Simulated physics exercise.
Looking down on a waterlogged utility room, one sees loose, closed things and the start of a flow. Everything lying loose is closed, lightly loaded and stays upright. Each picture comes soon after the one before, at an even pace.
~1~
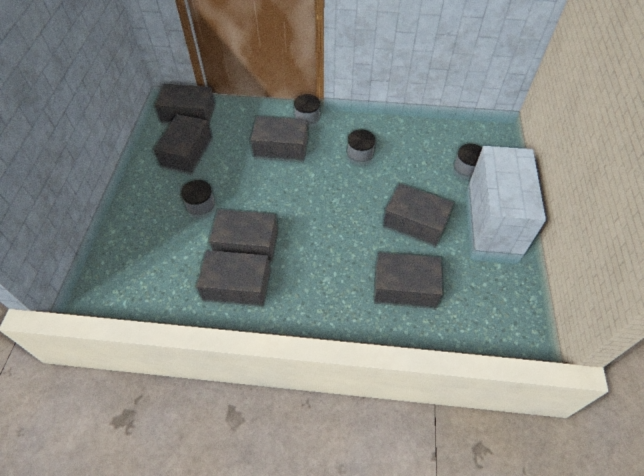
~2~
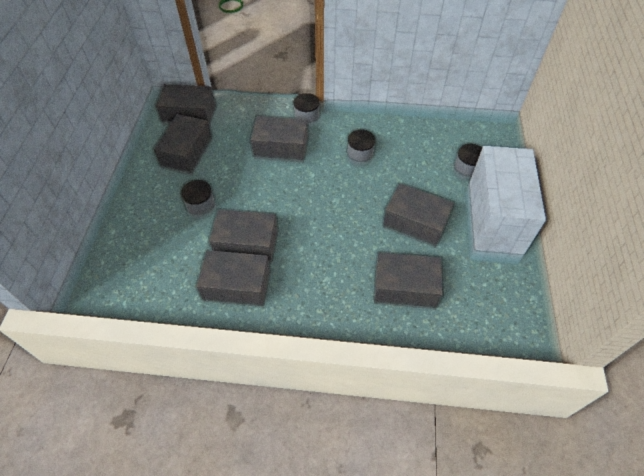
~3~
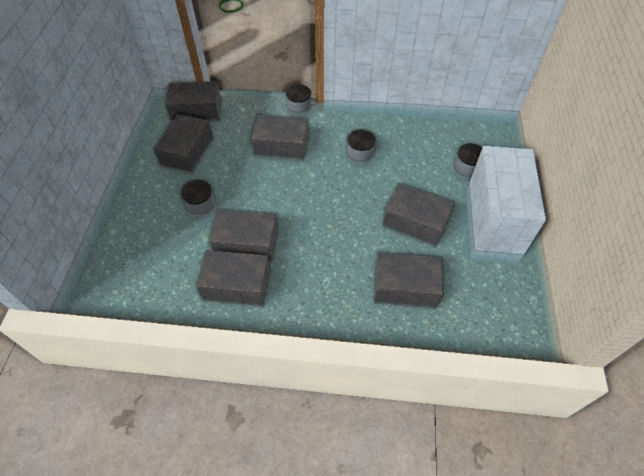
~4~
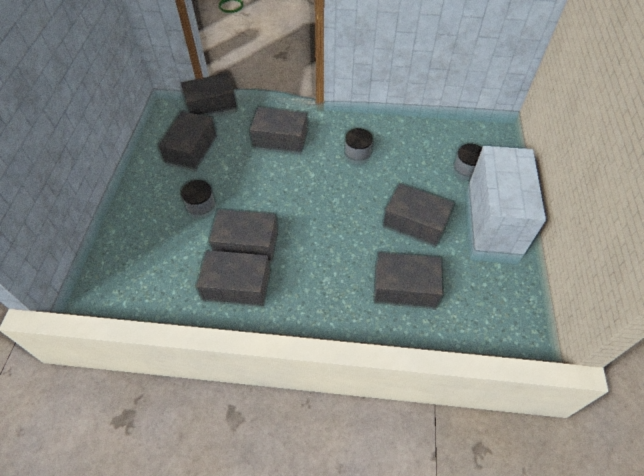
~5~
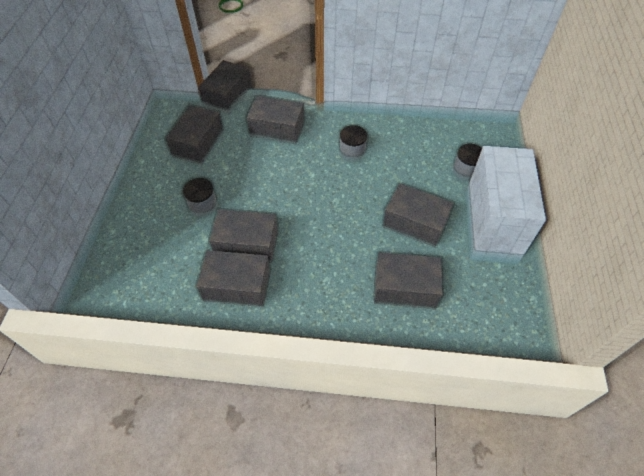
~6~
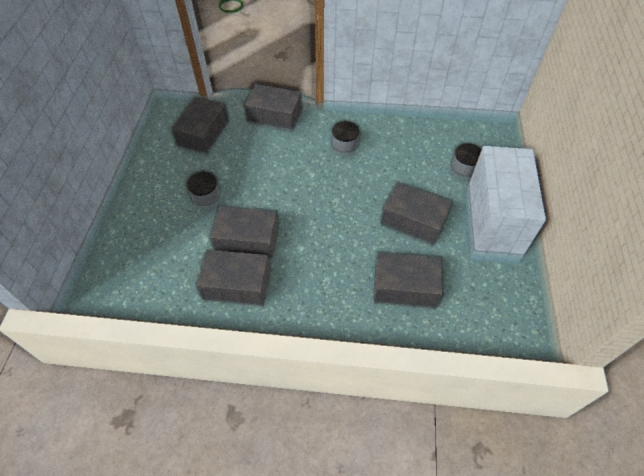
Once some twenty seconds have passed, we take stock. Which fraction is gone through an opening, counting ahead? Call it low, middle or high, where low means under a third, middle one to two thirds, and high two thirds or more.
High.
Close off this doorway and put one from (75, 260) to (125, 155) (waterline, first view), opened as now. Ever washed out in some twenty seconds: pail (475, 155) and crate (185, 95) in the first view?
In sequence, the two end up trapped and carried off.
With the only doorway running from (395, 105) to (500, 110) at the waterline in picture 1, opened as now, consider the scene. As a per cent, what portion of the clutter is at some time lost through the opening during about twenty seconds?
I'd put it at 60 %.
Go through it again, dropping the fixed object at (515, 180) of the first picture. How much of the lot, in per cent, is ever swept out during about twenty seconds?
About 80%.
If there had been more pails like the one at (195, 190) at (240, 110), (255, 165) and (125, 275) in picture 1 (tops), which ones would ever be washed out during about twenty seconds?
Copy one leaves the room, copy two leaves the room, copy three never leaves.
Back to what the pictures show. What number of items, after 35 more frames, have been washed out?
8.
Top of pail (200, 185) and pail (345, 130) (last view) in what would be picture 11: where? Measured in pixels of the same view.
I'd say around (203, 139) for the first and around (291, 98) for the second.
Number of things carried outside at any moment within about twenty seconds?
My tally gives 9.
A moment on, 4 of 11 are out; 7 afloat.
Next, 6 of 11 are out; 5 afloat.
Later, 8 of 11 are out; 2 afloat.
In the end, 9 of 11 are out; 1 afloat.
